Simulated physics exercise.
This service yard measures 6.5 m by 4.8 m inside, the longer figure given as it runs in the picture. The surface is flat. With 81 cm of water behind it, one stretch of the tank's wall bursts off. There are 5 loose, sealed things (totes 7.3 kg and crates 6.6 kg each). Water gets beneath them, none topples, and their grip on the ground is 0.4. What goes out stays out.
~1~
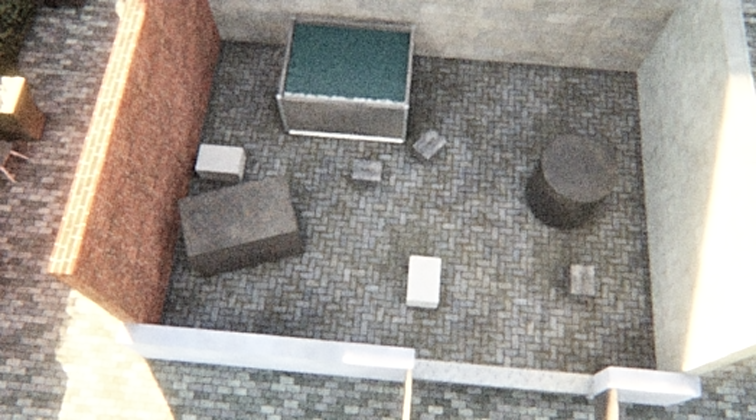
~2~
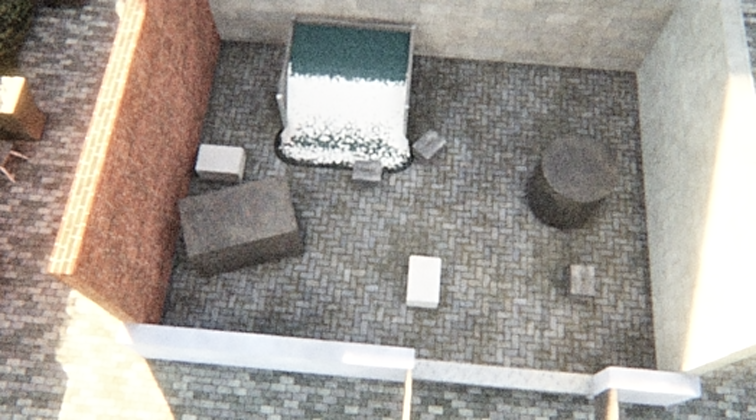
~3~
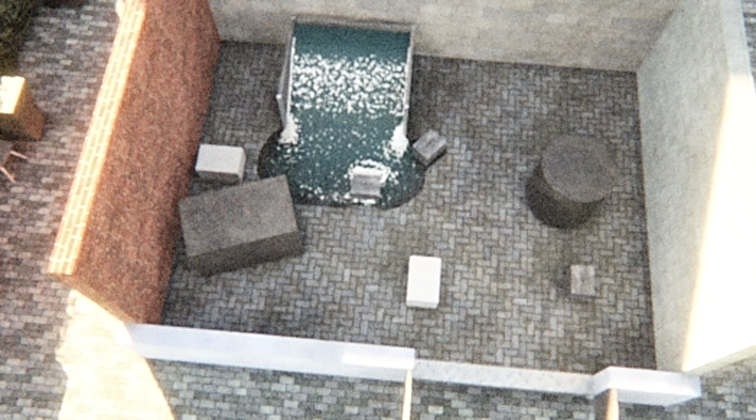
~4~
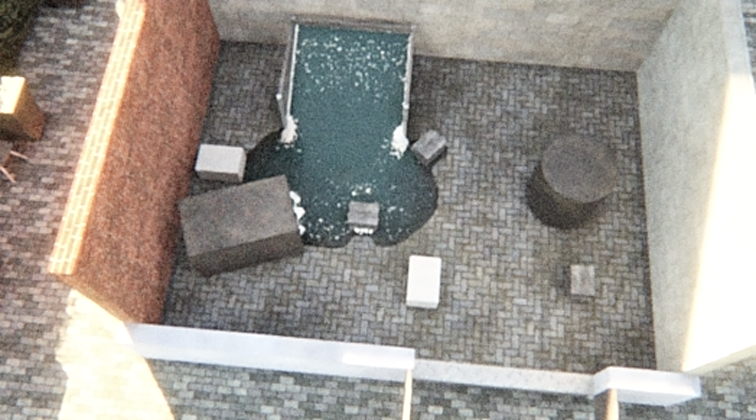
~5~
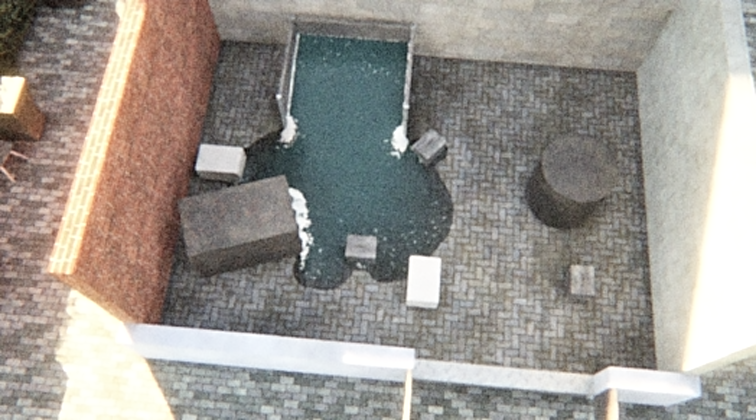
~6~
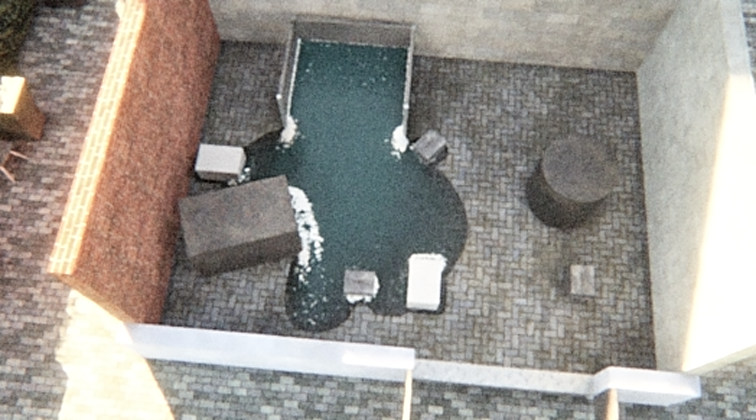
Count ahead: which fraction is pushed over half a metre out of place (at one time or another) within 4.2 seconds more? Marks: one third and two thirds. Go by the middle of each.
That comes to two thirds or above.
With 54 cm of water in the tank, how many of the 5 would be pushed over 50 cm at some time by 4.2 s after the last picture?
Then 3.
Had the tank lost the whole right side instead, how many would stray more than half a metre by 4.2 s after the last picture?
In that case 2 of them.
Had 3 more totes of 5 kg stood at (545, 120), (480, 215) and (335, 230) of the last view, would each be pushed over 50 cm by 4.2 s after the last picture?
In that order: Short of it, less, more.
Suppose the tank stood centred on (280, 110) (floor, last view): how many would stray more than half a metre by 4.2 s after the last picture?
Then 4.
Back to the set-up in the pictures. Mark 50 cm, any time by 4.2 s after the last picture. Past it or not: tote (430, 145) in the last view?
It is under.
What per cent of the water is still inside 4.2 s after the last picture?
Some 80 per cent remains.
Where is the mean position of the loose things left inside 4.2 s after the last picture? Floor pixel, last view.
At about (431, 147).
Then, 0.4 s after the last picture 2 of 5 are over 50 cm from their spots; 1 afloat.
Then, 1.5 s after the last picture 3 of 5 are over 50 cm from their spots; 0 afloat.
Then, 2.8 s after the last picture 3 of 5 are over 50 cm from their spots; 1 afloat.
Then, 4.2 s after the last picture 4 of 5 are over 50 cm from their spots, and 4 have been at some point; 2 afloat.
